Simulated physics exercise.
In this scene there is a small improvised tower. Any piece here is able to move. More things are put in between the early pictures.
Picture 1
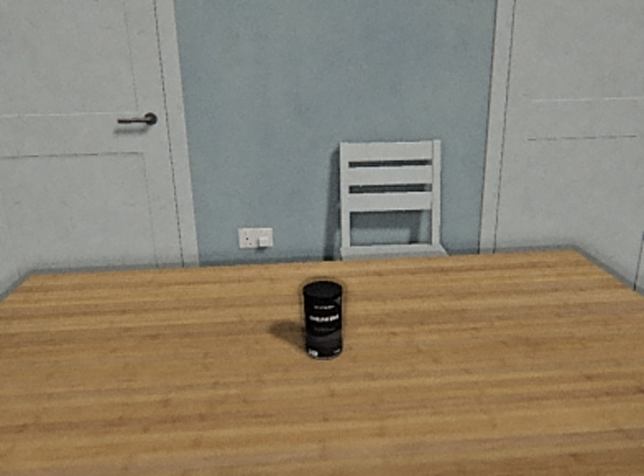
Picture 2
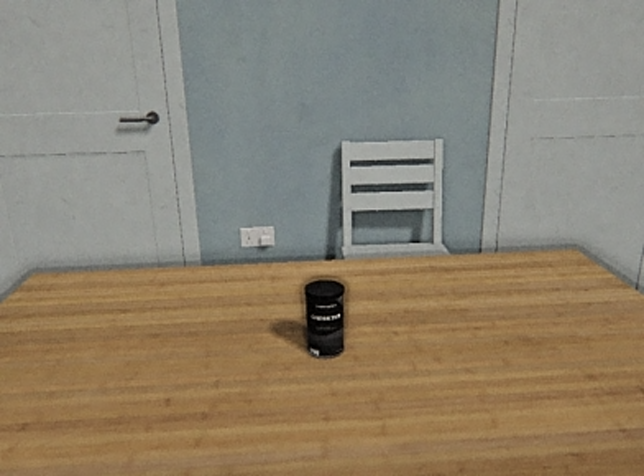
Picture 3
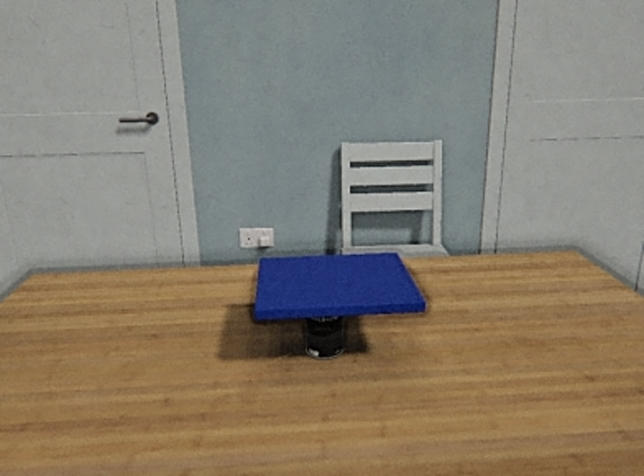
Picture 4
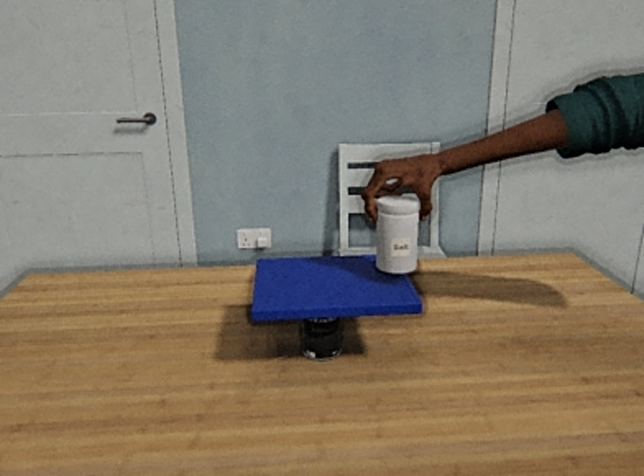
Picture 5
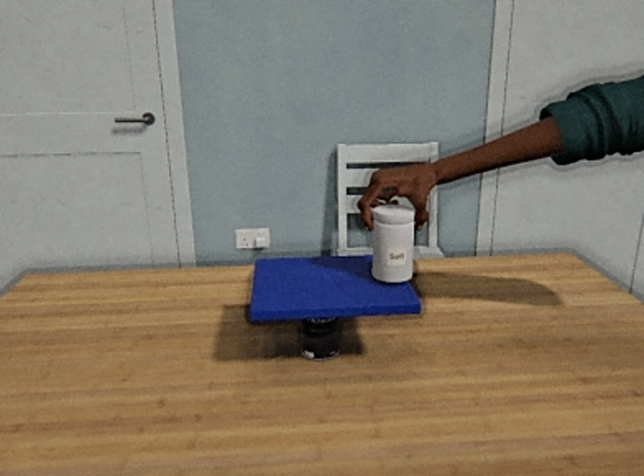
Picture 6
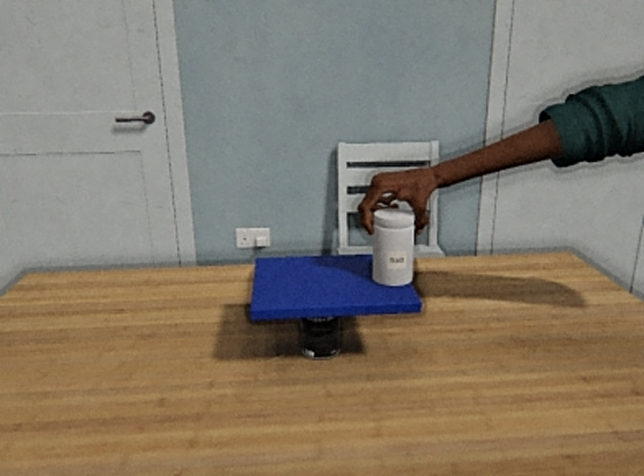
At the start, a small black container stands alone on a wooden table, with a pale chair behind it. A flat blue lid then appears on top of it, and a hand reaches in from the right and lowers a white jar onto the lid's right side, keeping hold of it.
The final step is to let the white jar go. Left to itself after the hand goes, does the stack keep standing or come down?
It comes down.
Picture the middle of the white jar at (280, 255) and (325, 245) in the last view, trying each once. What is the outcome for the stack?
Result one: The stack falls. Result two: The stack stands.
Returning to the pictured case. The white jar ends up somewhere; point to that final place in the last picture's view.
It finishes at about (448, 335).
Then, 0.30 s on from there, white jar now fallen; blue lid turned 51° from how it was put.
Then, 0.40 s on from there, blue lid turned 65° from how it was put.
Then, 0.80 s on from there, blue lid now fallen; black tin shifted about its own width.
In the end, fallen, white jar and blue lid; moved from the start, black tin. At the end, from the last picture's camera, white jar near (449, 335). The stack loses its balance.
